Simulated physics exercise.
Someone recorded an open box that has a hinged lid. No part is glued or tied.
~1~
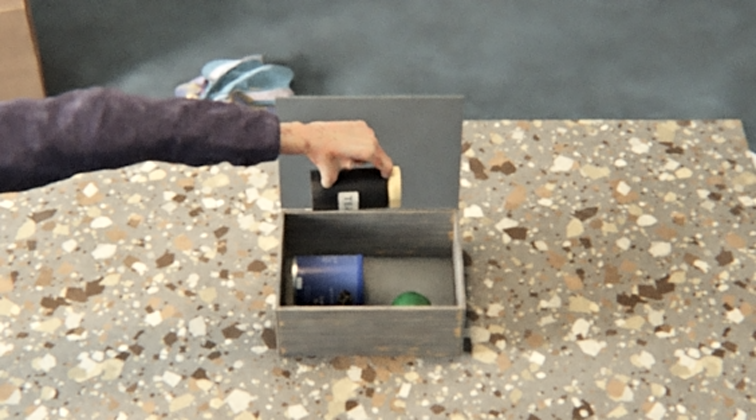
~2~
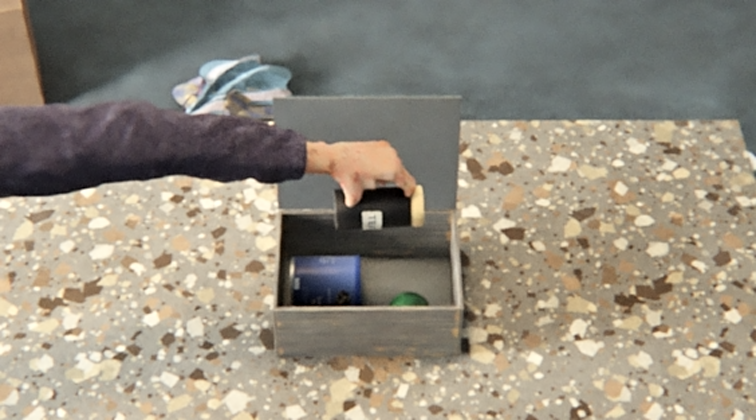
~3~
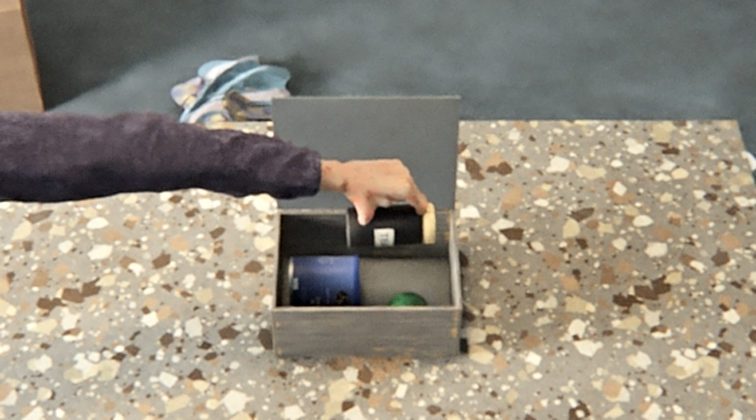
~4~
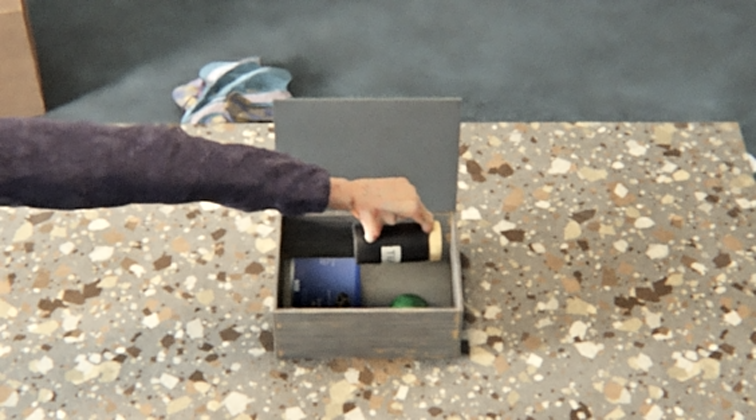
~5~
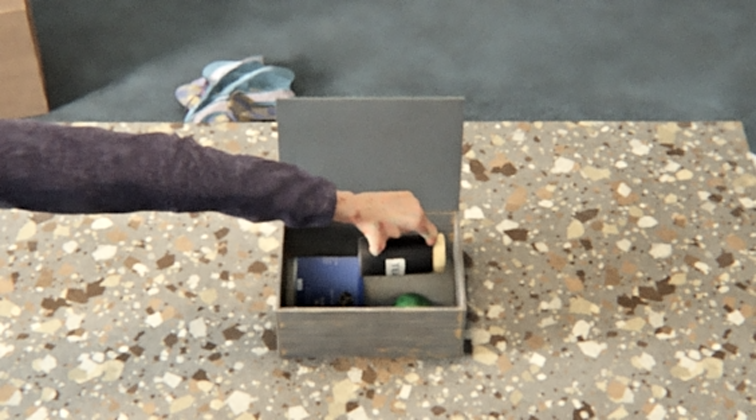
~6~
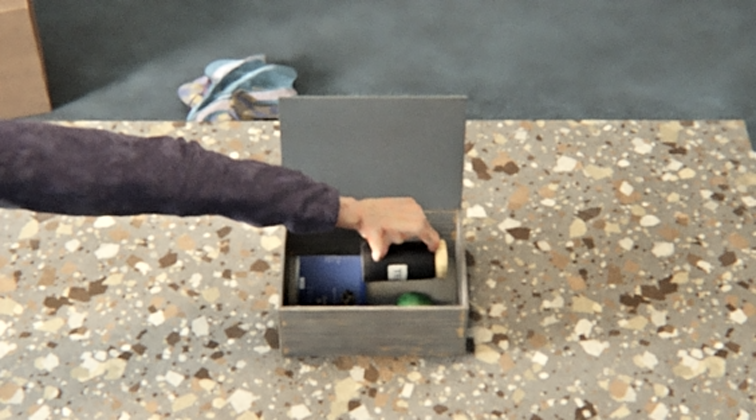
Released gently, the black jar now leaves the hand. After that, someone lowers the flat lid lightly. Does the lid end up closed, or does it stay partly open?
The lid ends up closed.
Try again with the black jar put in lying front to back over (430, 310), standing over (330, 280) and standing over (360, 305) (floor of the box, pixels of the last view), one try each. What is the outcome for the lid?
Going through the three tries, the lid settles all the way, then hangs open, then hangs open.
Then, 0.40 s after the last picture, black jar rolled about its own width near (404, 282); green ball rolled a little.
Then, 1.30 s after the last picture, lid 82° above the rim; black jar rolled about its own width near (402, 283); green ball rolled a little; blue tin rolled a little.
Then, 1.70 s after the last picture, lid 46° above the rim; black jar rolled about its own width near (402, 283); green ball rolled a little; blue tin rolled a little.
Then, 2.00 s after the last picture, lid shut; black jar rolled about its own width near (402, 283); green ball rolled a little; blue tin rolled a little.
At rest, lid shut; moved from the start, black jar; the other 2 in place. Seen from the same camera at the end, black jar near (402, 283).
